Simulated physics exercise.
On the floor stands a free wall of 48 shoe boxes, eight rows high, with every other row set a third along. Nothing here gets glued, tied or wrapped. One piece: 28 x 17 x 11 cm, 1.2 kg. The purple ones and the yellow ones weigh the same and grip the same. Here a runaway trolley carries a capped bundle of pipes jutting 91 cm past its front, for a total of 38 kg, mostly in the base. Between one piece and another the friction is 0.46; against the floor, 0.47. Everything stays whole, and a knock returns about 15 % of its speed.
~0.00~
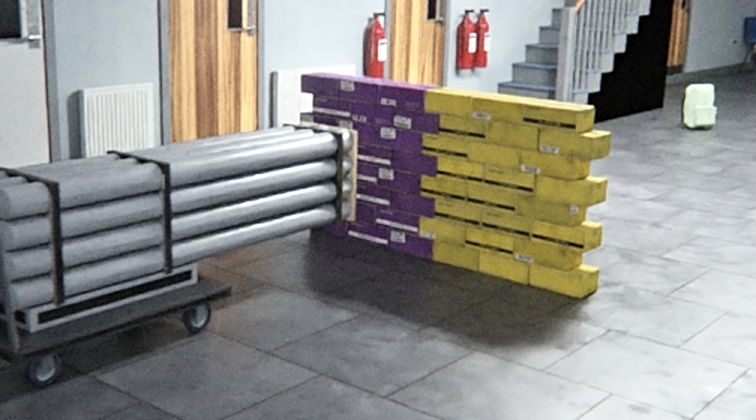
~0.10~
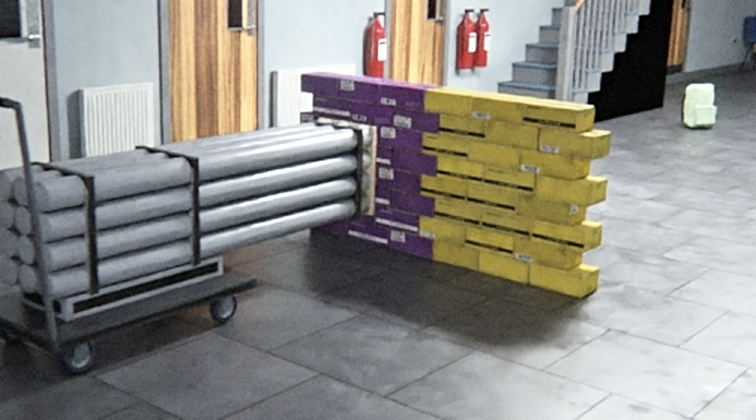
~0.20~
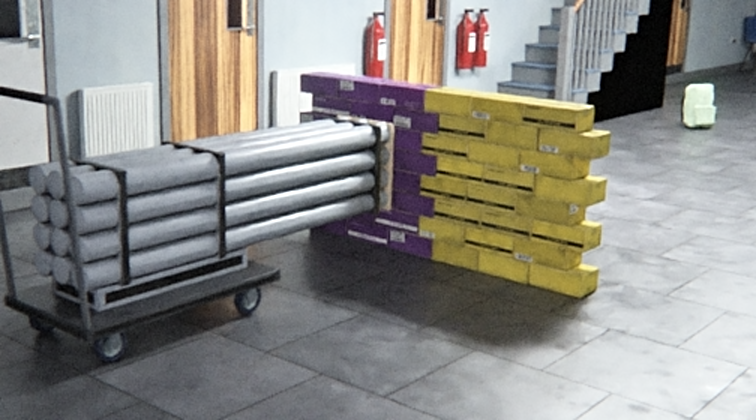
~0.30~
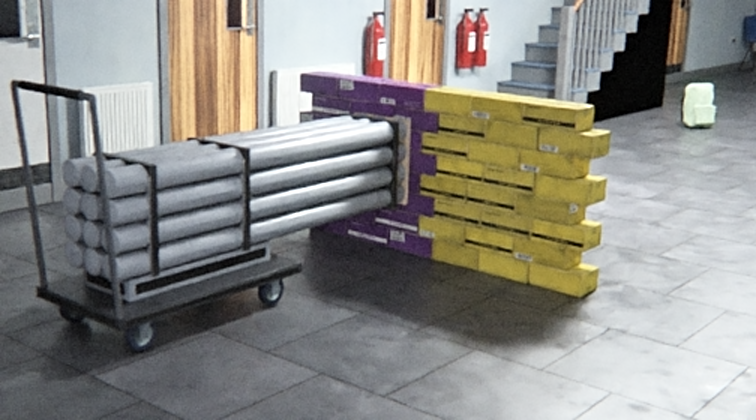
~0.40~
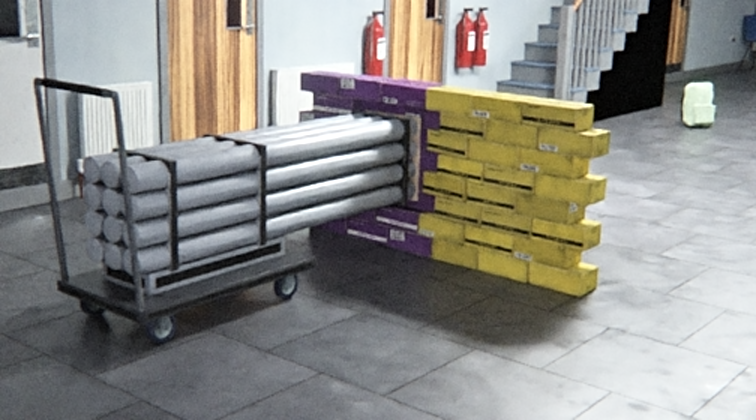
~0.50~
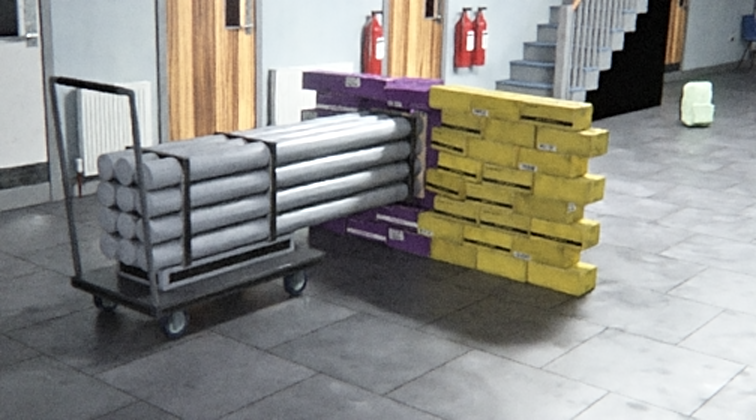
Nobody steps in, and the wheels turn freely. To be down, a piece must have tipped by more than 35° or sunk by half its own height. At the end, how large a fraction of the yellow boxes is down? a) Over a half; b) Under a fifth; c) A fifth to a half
c.
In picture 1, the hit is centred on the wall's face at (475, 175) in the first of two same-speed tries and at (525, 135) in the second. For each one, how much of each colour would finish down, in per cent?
First try then second: Yellow 80 and 50, purple 20 and 0 per cent.
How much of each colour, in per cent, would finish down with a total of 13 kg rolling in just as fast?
Yellow 0, purple 0 per cent.
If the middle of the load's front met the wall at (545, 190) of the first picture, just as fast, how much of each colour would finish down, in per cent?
For yellow it's 80 per cent, for purple 10 per cent.
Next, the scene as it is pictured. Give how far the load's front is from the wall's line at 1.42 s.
Roughly 45 cm past it.
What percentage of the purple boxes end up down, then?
Taking the purple group, 80 in a hundred end up down.
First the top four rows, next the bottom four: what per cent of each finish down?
Top: 80%, bottom: 40%.
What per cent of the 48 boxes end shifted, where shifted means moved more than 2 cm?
Fraction: 60 %.
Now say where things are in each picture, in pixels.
In the first frame (places mark the middle of the side facing us), load (349, 160) 45 cm short of the wall; top yellow box (550, 118); top purple box (318, 86); nothing disturbed.
The second frame shows load (368, 155) 31 cm short of the wall; top yellow box (550, 118).
The third frame shows load (386, 152) 16 cm short of the wall; top yellow box (549, 118).
The fourth frame shows load (403, 148) 18 mm short of the wall; top yellow box (549, 117).
The fifth frame shows load (414, 144) 8 cm into the wall's line; top yellow box (549, 117); steepest lean 4°, the box at (403, 96); 20 disturbed, none down.
The sixth frame shows load (420, 142) 15 cm into the wall's line; top yellow box (547, 116); top purple box (322, 83) shifted 34 mm; steepest lean 16°, the box at (406, 99); 27 disturbed, none down.
After 0.72 s, load 25 cm past the wall's line, still rolling; none of the 24 yellow boxes down (1 of 48 in all colours); top yellow box leaning 14°; top purple box leaning 13°.
After 1.00 s, load 34 cm past the wall's line, still rolling; 9 of the 24 yellow boxes down (28 of 48 in all colours); top yellow box leaning 45°; top purple box leaning 51°, 19 cm lower.
After 1.42 s, load 44 cm past the wall's line, still rolling; 9 of the 24 yellow boxes down (29 of 48 in all colours); top yellow box on its side; top purple box upside down.
At rest (3.0 s), load 55 cm past the wall's line, stopped; 9 of the 24 yellow boxes down (29 of 48 in all colours); top yellow box upside down; top purple box upside down. That is 38 per cent. As the last picture would show them, middles, top yellow box near (647, 269), top purple box near (425, 173).
